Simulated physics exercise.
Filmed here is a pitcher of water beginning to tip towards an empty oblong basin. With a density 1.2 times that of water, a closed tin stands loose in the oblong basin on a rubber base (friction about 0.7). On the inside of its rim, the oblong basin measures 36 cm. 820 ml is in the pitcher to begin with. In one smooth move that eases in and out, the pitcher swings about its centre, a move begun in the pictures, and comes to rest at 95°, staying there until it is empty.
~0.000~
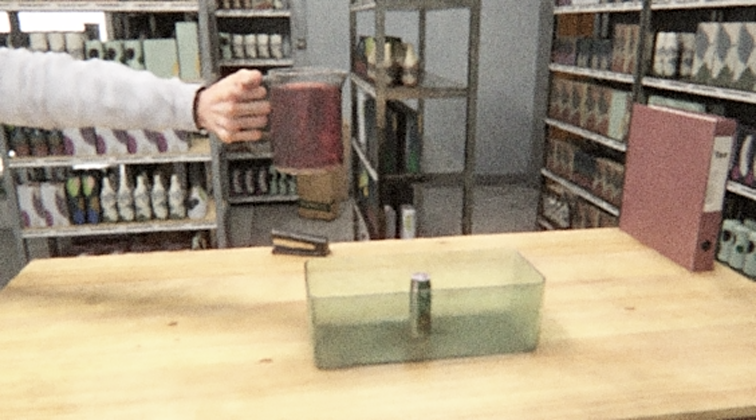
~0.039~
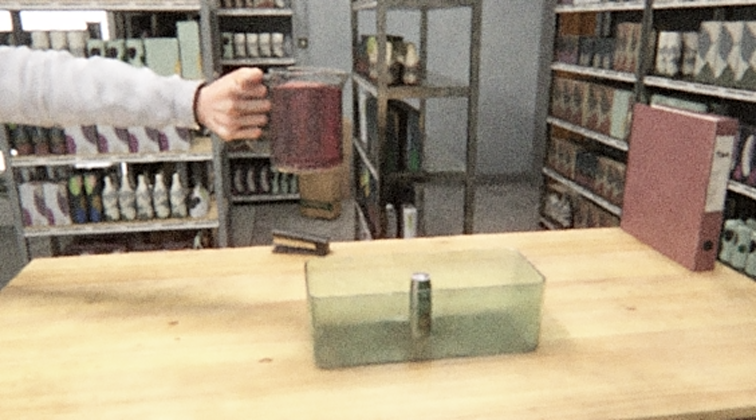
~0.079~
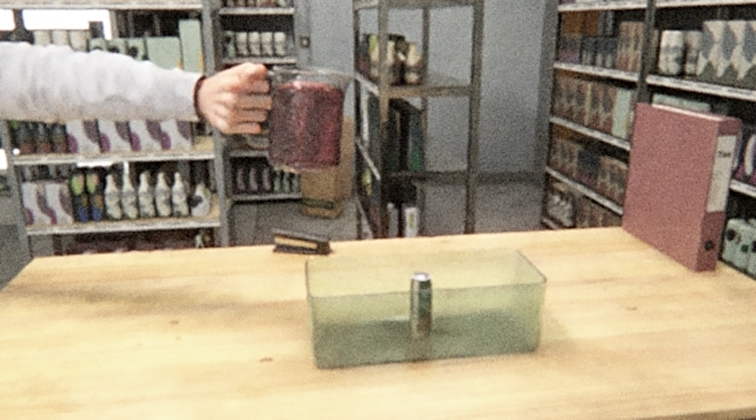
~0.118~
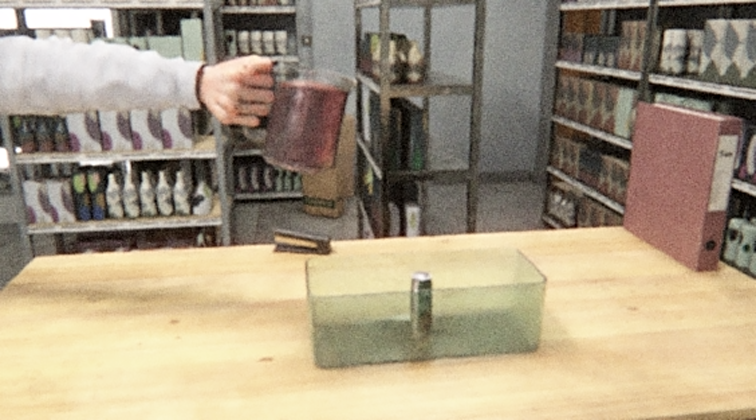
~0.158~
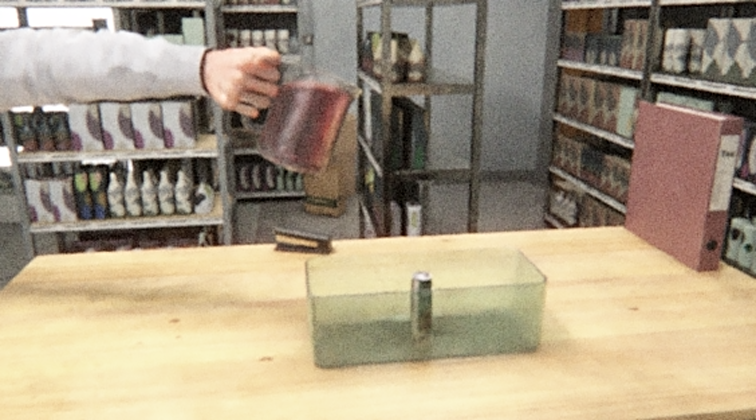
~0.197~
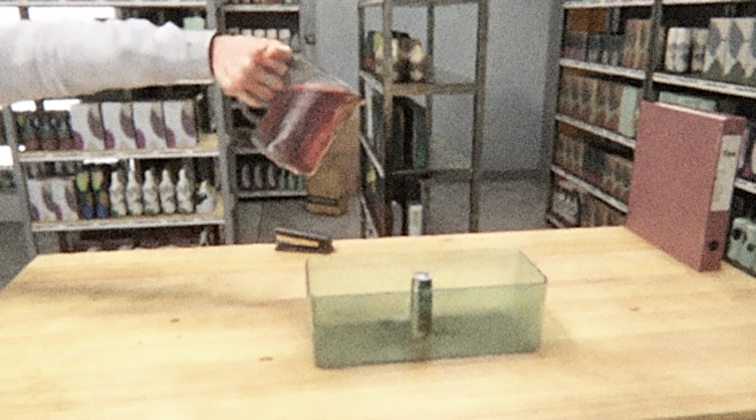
In a storage room with stocked shelves, a hand tilting a pitcher of red liquid rightward above a clear basin holding a tin.
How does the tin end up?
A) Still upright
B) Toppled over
Option A: Still upright.
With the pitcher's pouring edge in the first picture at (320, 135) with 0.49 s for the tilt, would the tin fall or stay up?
Result: Tin upright.
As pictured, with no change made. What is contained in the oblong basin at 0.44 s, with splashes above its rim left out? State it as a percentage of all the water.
1 %, roughly.
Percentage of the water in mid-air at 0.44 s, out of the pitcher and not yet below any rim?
Close to 30 in a hundred.
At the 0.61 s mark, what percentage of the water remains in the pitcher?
About 34 percent.
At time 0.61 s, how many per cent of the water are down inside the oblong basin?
Close to 32 in a hundred.
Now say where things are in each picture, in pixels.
The first frame shows tilt 0°; pouring edge (349, 72); surface from (271, 87) to (340, 86); the oblong basin's rim runs from (306, 279) to (530, 265); the tin's top is at (421, 279).
The second frame shows tilt 1°; pouring edge (350, 73); surface from (271, 86) to (340, 86).
The third frame shows tilt 6°; pouring edge (354, 76); surface from (275, 84) to (343, 87).
The fourth frame shows tilt 13°; pouring edge (358, 81); surface from (277, 86) to (347, 88).
The fifth frame shows tilt 22°; pouring edge (363, 90); surface from (275, 102) to (353, 90).
The sixth frame shows tilt 33°; pouring edge (367, 101); surface from (269, 111) to (361, 94).
Then, 0.44 s in, the tilt is 92° and 68 per cent is still to pour; the tin stands where it began.
Then, 0.61 s in, the tilt is 95° and 35 per cent is still to pour; the tin stands where it began.
Then, 0.79 s in, the tilt is 95° and 16 per cent is still to pour; the tin stands where it began.
Then, 0.99 s in, the tilt is 95° and 7 per cent is still to pour; the tin stands where it began.
Finally, the tin stands where it began.
